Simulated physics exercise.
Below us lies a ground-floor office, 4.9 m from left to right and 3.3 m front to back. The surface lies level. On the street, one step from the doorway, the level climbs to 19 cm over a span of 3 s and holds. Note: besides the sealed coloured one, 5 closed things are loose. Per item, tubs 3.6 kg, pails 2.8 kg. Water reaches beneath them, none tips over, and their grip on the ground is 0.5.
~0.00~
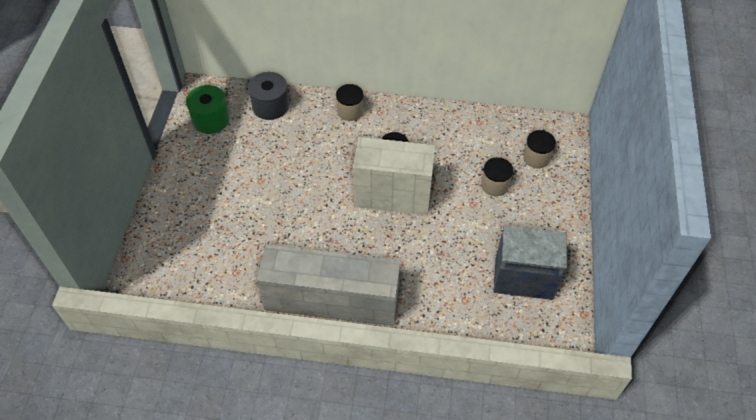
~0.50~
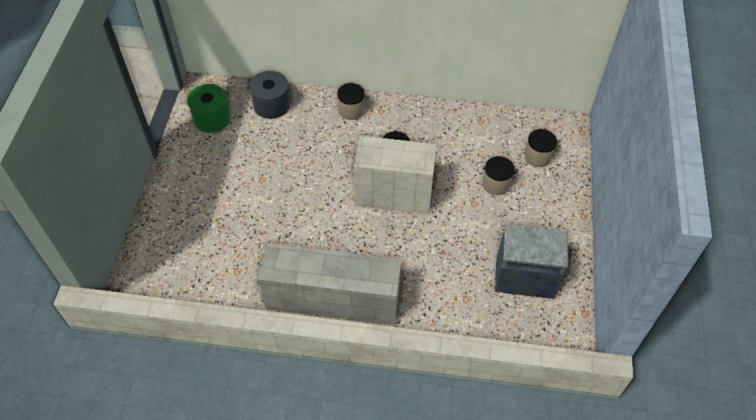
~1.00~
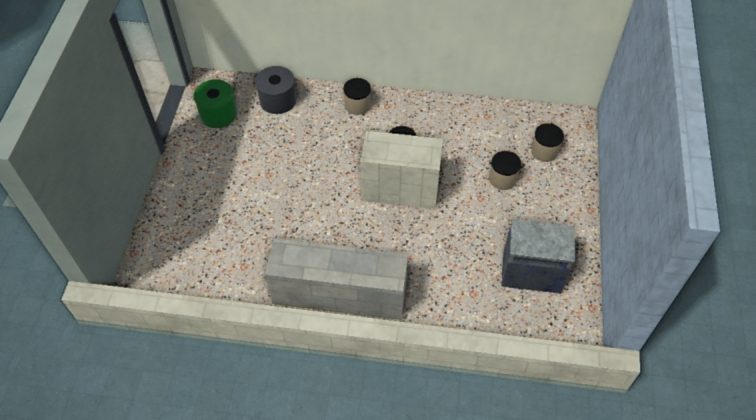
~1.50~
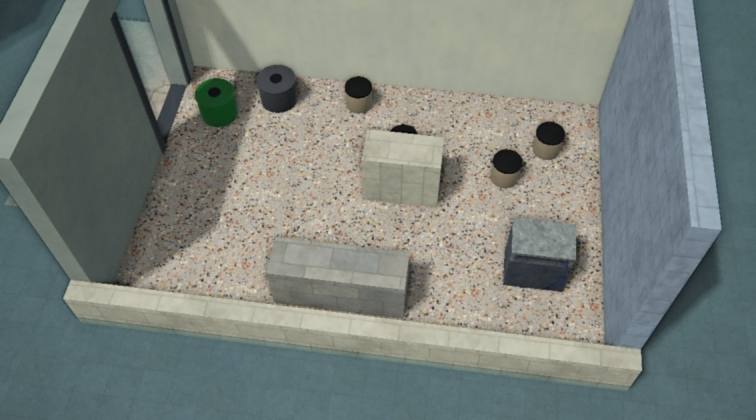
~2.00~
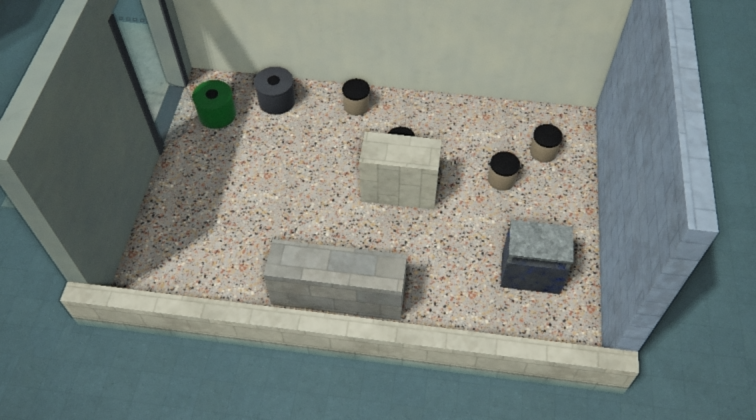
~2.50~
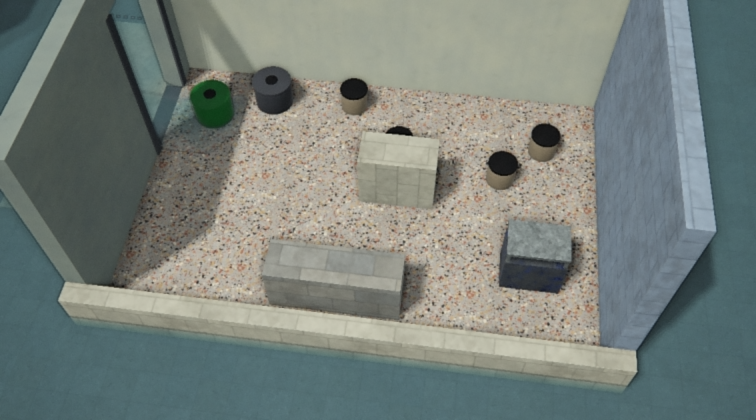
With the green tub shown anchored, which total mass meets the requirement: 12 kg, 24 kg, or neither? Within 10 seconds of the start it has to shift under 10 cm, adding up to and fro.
The answer is neither.
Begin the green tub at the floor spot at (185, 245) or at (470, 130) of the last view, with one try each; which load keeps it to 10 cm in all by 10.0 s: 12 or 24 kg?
Taking the two spots in turn, both keep it, then only the heavier keeps it.
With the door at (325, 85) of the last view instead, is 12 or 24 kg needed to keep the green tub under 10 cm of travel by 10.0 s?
If so, even the lighter mass works.
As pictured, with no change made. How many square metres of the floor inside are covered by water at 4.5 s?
About 7.5 m2.
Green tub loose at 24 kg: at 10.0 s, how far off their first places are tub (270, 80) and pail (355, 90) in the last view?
First 250 cm, then 250 cm.
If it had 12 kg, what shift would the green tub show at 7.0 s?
Close to 200 centimetres.
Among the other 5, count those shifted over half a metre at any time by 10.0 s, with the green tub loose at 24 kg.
Count: 5.
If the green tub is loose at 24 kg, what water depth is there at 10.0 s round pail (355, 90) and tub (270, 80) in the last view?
First roughly 9 cm, second roughly 5 cm.
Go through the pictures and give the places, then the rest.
The first picture shows the green tub at (206, 99) rests on the ground; water covers 0.0 m2; 0 of 6 have shifted.
The second picture shows the green tub at (207, 98), on the bottom; water covers 0.0 m2; 0 of 6 have shifted.
The third picture shows the green tub at (213, 94) rests on the ground; 0.0 m2 under water; 0 of 6 have shifted.
The fourth picture shows the green tub at (214, 93), on the bottom; water covers 0.0 m2; 0 of 6 have shifted.
The fifth picture shows the green tub at (212, 94), on the bottom; water covers 0.1 m2; 0 of 6 have shifted.
The sixth picture shows the green tub at (210, 94) rests on the ground; 0.4 m2 under water; 0 of 6 have shifted.
After 3.5 s the green tub would be 41 cm from its start with 12 kg and 5 cm from its start with 24 kg; 7 cm of water round it then.
After 4.5 s the green tub would be 101 cm from its start with 12 kg and 25 cm from its start with 24 kg; 6 cm of water round it then.
After 7.0 s the green tub would be 180 cm from its start with 12 kg and 25 cm from its start with 24 kg; 7 cm of water round it then.
After 10.0 s the green tub would be 299 cm from its start with 12 kg and 25 cm from its start with 24 kg; 7 cm of water round it then.
